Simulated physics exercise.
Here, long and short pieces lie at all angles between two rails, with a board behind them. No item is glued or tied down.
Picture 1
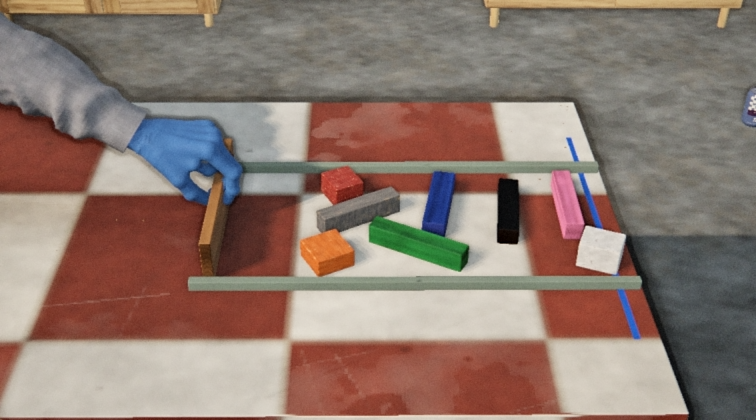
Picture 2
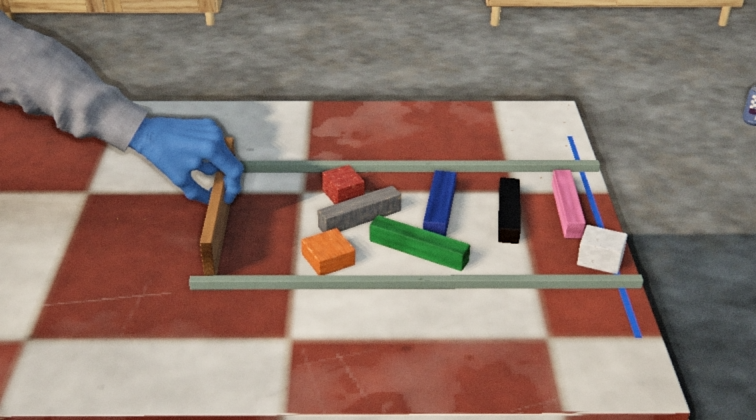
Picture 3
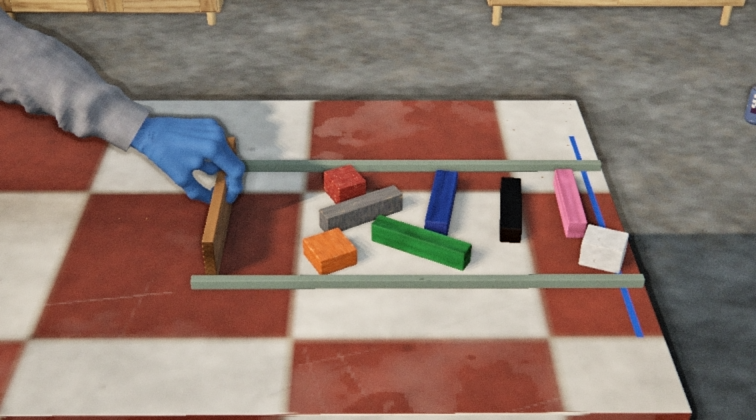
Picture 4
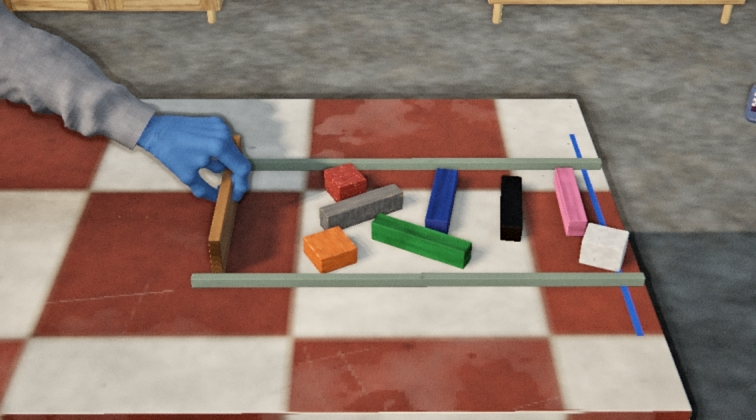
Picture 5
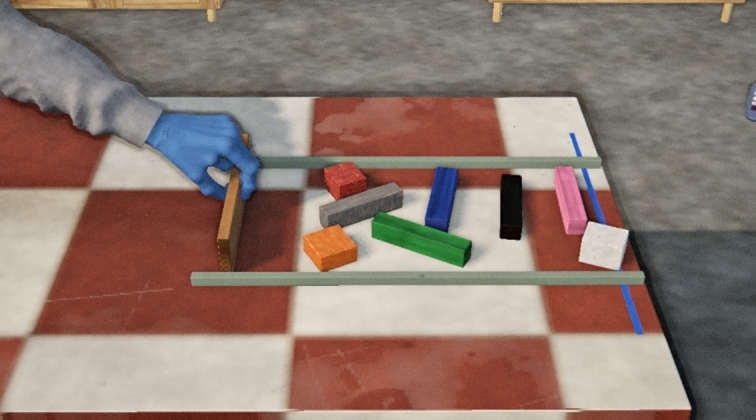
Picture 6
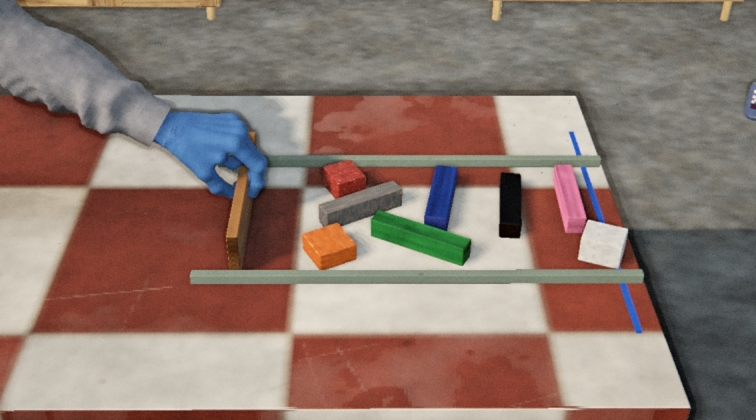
A blue-gloved hand slides an upright wooden board slightly right between two rails, while the scattered coloured blocks ahead stay still.
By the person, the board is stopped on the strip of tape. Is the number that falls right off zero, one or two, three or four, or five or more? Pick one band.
It is five or more.
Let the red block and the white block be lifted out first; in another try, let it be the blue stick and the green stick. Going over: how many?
You'd get 4 in the first case and 4 in the second one.
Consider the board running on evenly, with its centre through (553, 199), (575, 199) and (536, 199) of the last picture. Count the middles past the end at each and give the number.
Counts: 3, 5, 2.
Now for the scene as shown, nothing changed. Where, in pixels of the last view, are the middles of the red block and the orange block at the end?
Same order as the question: First (607, 181), second (637, 256).
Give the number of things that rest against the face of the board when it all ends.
The count comes out at 2.
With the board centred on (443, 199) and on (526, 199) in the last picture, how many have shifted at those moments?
6 by the first point, 8 by the second.
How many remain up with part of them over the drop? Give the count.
You'd get 2.
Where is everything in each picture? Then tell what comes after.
White block (601, 250); pink stick (567, 204); black stick (508, 210); board (219, 206); tape (598, 224), in the first frame.
Pink stick (568, 203); grey bar (360, 210), in the second frame.
Black stick (511, 209); blue stick (441, 203), in the third frame.
White block (604, 247); orange block (330, 250), in the fourth frame.
Pink stick (570, 200); green stick (421, 239), in the fifth frame.
White block (603, 244); pink stick (569, 198); black stick (510, 205); board (244, 199); tape (600, 218), in the sixth frame.
A little later, none off yet; white block at rest near (603, 244); pink stick at rest near (569, 198); black stick at rest near (510, 205).
Next, none off yet; white block at rest near (603, 244); pink stick moving near (573, 198); black stick shifted a little near (534, 208).
Later still, none off yet; white block tilted well over near (658, 259); pink stick tilted well over near (649, 233); black stick shifted about its own width near (620, 211).
When it is over, the number that fall off is five or more; down, grey bar, green stick, blue stick, black stick, pink stick and white block.
